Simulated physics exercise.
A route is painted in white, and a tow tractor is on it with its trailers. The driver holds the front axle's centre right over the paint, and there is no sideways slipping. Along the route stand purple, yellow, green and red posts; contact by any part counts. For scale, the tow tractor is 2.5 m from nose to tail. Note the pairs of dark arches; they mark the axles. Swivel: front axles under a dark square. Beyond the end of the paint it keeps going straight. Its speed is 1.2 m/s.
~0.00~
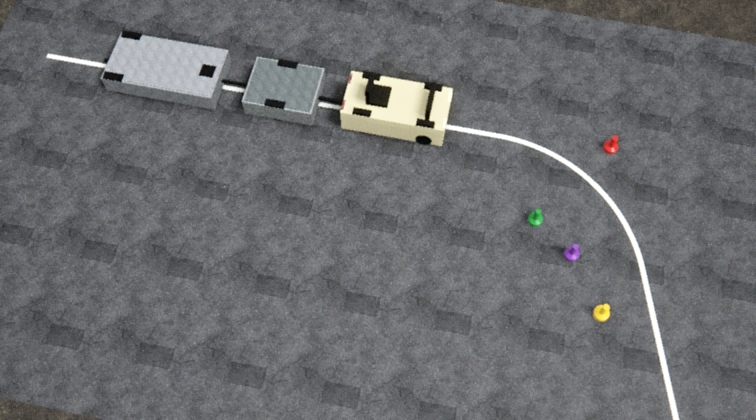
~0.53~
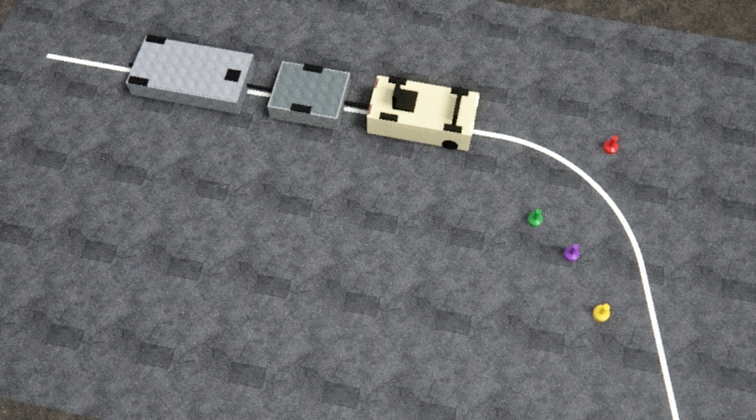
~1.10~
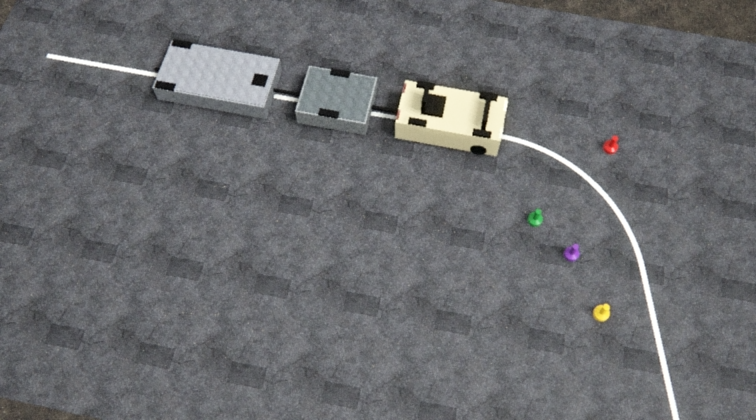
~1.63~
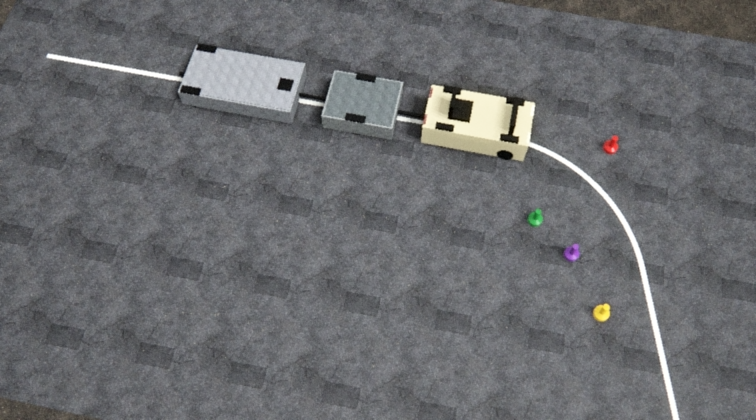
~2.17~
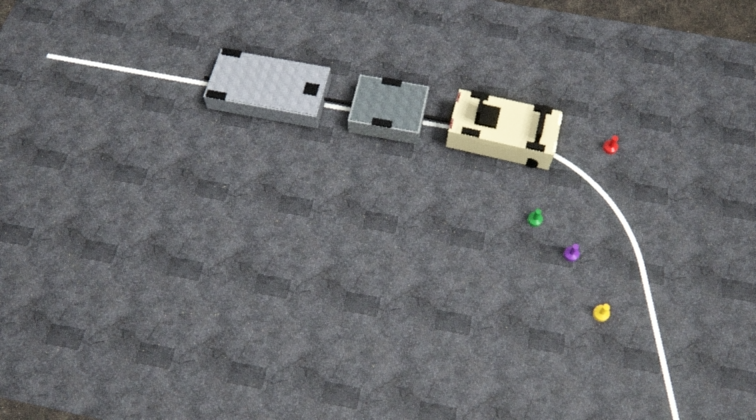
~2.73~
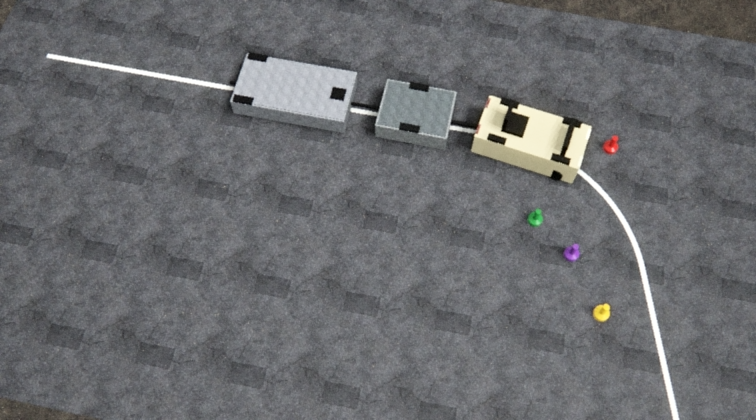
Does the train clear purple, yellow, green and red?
Purple: Touched; yellow: Touched; green: Touched; red: Not touched.
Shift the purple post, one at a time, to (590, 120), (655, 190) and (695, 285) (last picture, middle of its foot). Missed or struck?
In the first spot it is left alone, in the second left alone, and in the third left alone.
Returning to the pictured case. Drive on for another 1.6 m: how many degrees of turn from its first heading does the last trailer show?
The last trailer is now at about 0 degrees to its starting heading.
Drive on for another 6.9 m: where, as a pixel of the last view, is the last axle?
Near (504, 141).
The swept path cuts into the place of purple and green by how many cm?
For purple it's 35, and for green it's 10.
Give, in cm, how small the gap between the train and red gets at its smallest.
For red, it's 15.
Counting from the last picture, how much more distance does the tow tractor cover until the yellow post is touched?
9.5 m.
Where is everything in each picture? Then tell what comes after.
The first picture shows nose (442, 108); last axle (122, 56); still straight; purple (572, 252), yellow (602, 312), green (536, 218), red (612, 145); 2 trailers.
The second picture shows nose (469, 113); last axle (147, 60); still straight.
The third picture shows nose (498, 118); last axle (174, 65); still straight.
The fourth picture shows nose (525, 123); last axle (199, 69); still straight.
The fifth picture shows nose (552, 132); last axle (224, 74); turned 3°.
The sixth picture shows nose (579, 146); last axle (250, 78); turned 9°; purple (572, 252), yellow (602, 312), green (536, 218), red (612, 145).
Then, 3.2 s in, the last axle is at (274, 82) of the last picture, on the line; red has been passed with 15 cm to spare.
Then, 9.2 s in, the last axle is at (531, 160) of the last picture, 75 cm off the line; the second trailer has hit green.
Then, 9.5 s in, the last axle is at (542, 169) of the last picture, 85 cm off the line; the second trailer has hit purple.
Then, 10.6 s in, the last axle is at (582, 211) of the last picture, 100 cm off the line; the second trailer has hit yellow.
Then, 14.8 s in, the last axle is out of the picture, 20 cm off the line; 3 of 4 struck in all.
